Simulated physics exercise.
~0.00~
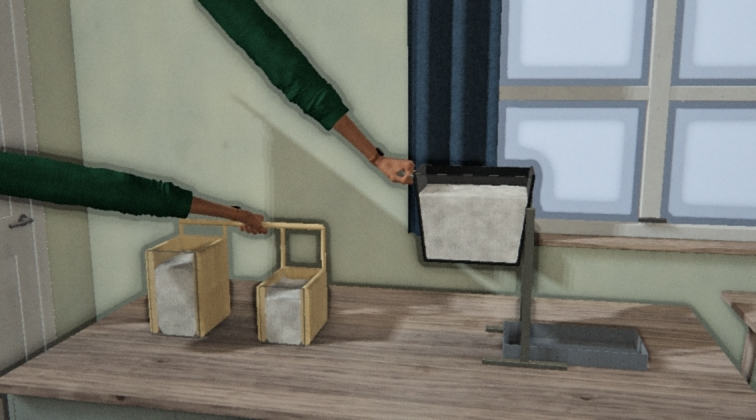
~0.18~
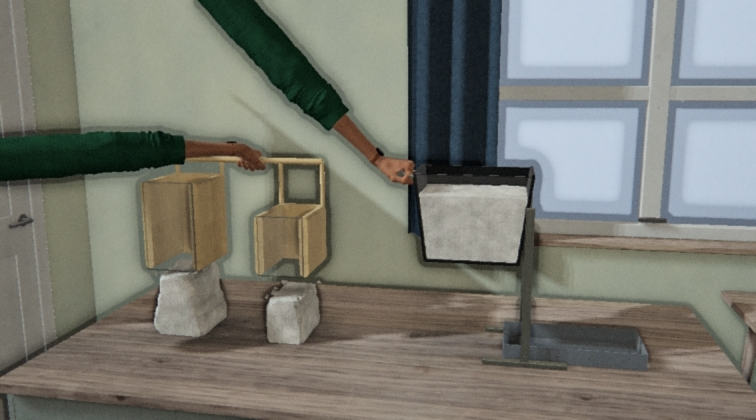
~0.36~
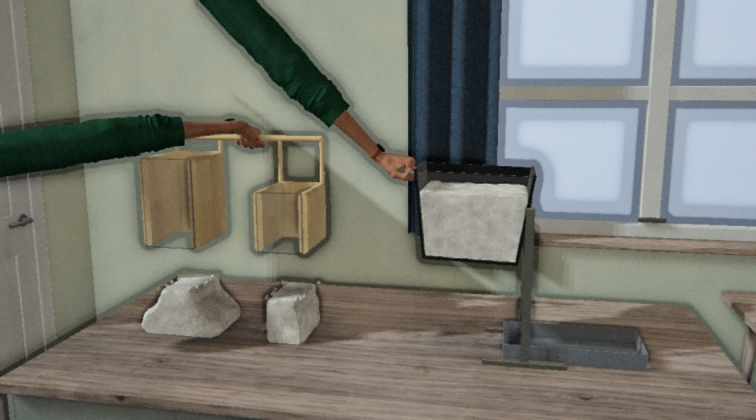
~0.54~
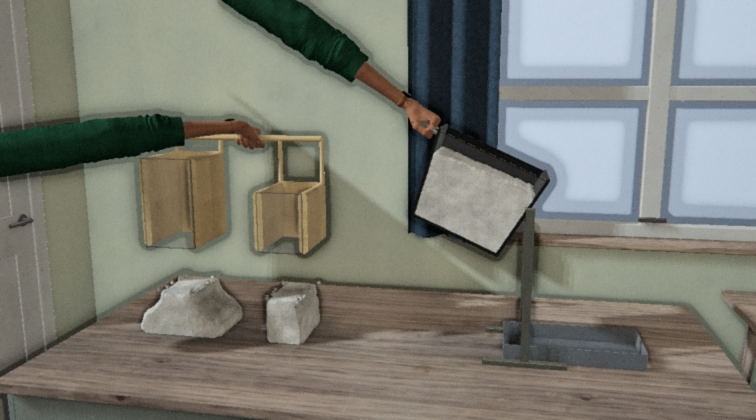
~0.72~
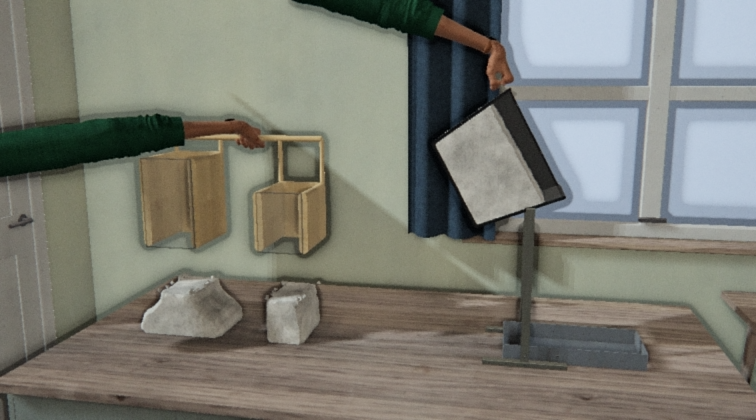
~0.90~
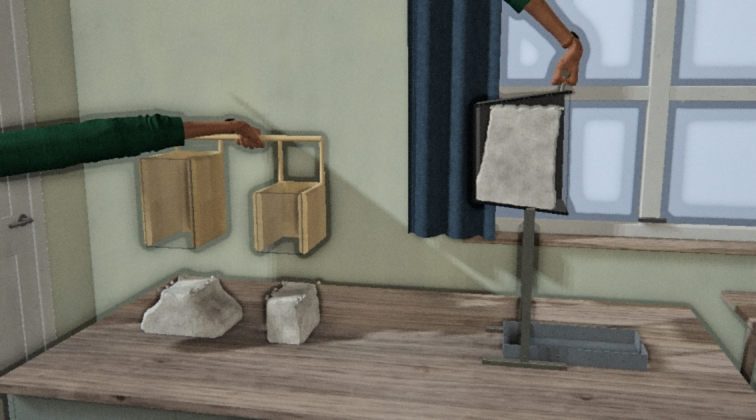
Two green-sleeved arms work over a brown wooden table in a pale green room, seen from a fixed, slightly raised view, with a dark blue curtain and window behind. One hand lifts two joined tan moulds off two grey blocks at left, and the taller block slumps lower and wider while the smaller keeps its shape. The other hand then swings a black tub of grey paste up and rightward on its stand, above a grey tray, until it is on its side.
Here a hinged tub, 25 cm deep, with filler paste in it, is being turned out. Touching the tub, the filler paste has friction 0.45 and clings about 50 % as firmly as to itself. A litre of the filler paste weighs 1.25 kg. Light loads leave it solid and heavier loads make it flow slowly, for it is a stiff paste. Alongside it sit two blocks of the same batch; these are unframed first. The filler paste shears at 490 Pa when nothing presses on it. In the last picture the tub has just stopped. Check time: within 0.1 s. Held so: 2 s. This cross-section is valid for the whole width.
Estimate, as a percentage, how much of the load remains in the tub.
I would say about 36 per cent remains in the tub.
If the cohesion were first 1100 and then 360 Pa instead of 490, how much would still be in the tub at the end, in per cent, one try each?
In that order: 0 %, 35 %.
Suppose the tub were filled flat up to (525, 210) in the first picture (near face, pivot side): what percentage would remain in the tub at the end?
I'd say close to 45 % stays in the tub.
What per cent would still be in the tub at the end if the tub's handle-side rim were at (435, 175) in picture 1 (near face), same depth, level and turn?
About 45 % stays in the tub.
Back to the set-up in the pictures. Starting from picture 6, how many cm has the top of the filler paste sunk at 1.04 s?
Roughly 6 cm.
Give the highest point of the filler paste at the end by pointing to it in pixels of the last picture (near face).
The highest point sits at around (516, 172).
After 1.04 s, the tub is at 89 degrees and holds 77 %.
After 1.21 s, the tub is at 89 degrees and holds 42 %.
After 1.38 s, the tub is at 89 degrees and holds 36 %.
After 1.55 s, the tub is at 89 degrees and holds 36 %.
After 2.90 s, at the end, the tub is at 89 degrees and holds 36 %.
